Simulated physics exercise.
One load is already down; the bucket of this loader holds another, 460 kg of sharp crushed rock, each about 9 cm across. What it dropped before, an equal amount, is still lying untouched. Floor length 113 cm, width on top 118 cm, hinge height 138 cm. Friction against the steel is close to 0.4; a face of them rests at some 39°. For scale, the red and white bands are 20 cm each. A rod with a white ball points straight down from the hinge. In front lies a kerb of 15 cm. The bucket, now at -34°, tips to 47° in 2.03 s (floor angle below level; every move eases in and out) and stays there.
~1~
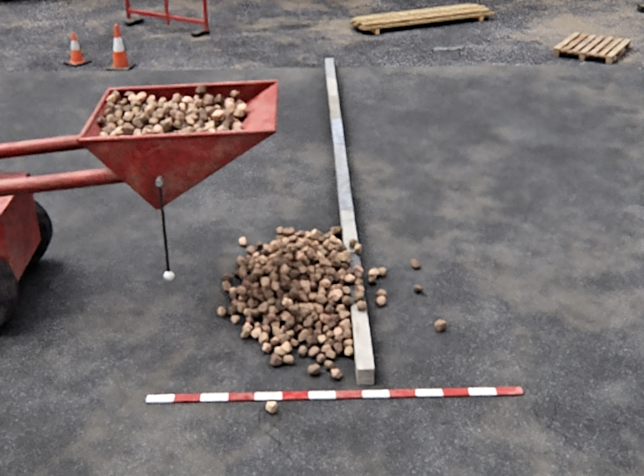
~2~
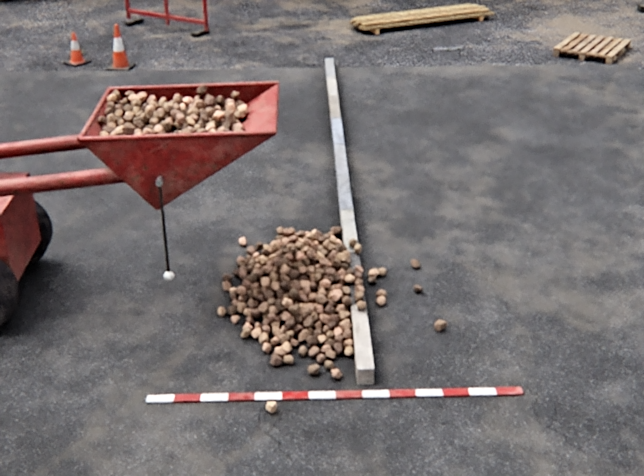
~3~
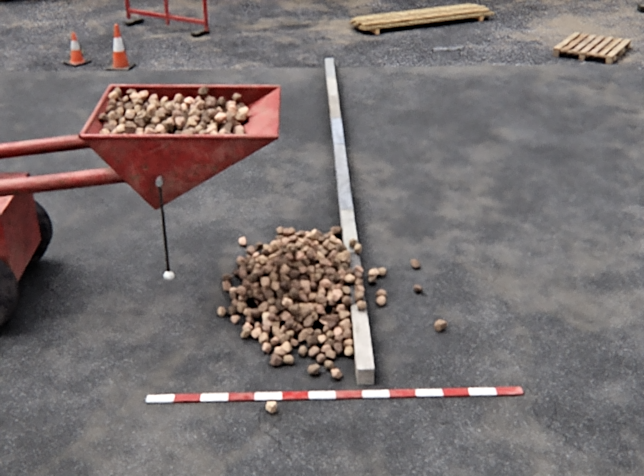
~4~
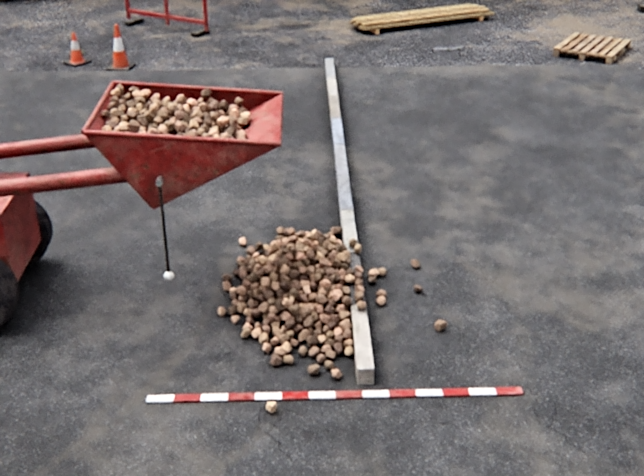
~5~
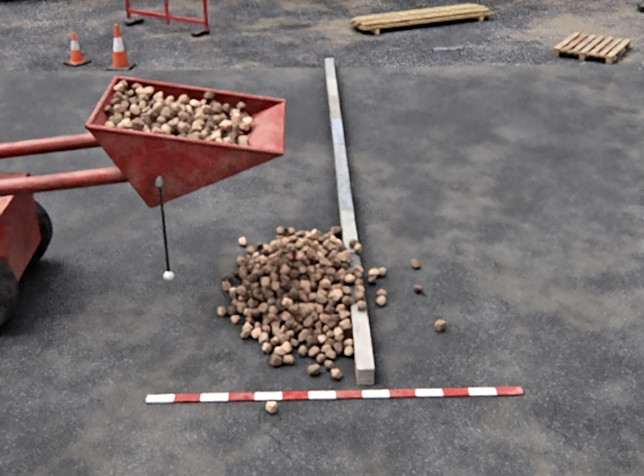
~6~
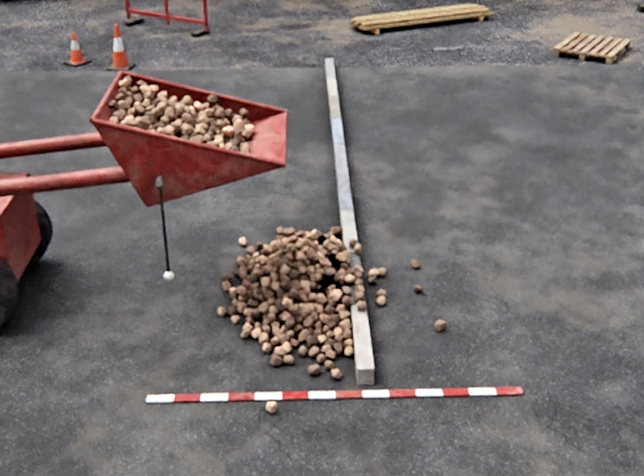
A red loader reaches in from the left over a dark paved yard, seen from above at an angle, its raised bucket full of brownish, rounded stones. Below it, a heap of similar stones lies against a long pale kerb, with a red-and-white banded strip in front and cones, planks and a pallet behind. The bucket slowly tilts forward, its stones staying inside, while the camera and the heap stay still.
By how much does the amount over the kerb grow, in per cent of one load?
Close to 1 parts in a hundred.
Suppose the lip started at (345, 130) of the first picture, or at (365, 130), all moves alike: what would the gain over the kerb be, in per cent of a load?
About 40 and 65 per cent.
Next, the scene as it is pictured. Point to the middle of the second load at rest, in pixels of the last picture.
Their middle is at about (267, 275).
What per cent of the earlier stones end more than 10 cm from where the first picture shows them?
Roughly 5 per cent of them.
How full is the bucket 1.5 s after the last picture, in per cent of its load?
Roughly 20 per cent is still inside.
Then, 0.9 s after the last picture the floor is at 34°; in per cent of one load, 99 in the bucket, 100 on this side of the kerb, 2 over the kerb; the foremost stones are at (395, 286).
Then, 1.5 s after the last picture the floor is at 47°; in per cent of one load, 19 in the bucket, 179 on this side of the kerb, 2 over the kerb; the foremost stones are at (395, 286).
Then, 1.9 s after the last picture the floor is at 47°; in per cent of one load, 0 in the bucket, 198 on this side of the kerb, 2 over the kerb; the foremost stones are at (395, 284).
Then, 4.7 s after the last picture the floor is at 47°; in per cent of one load, 0 in the bucket, 198 on this side of the kerb, 2 over the kerb; the foremost stones are at (402, 294). Net gain over the kerb, 1.
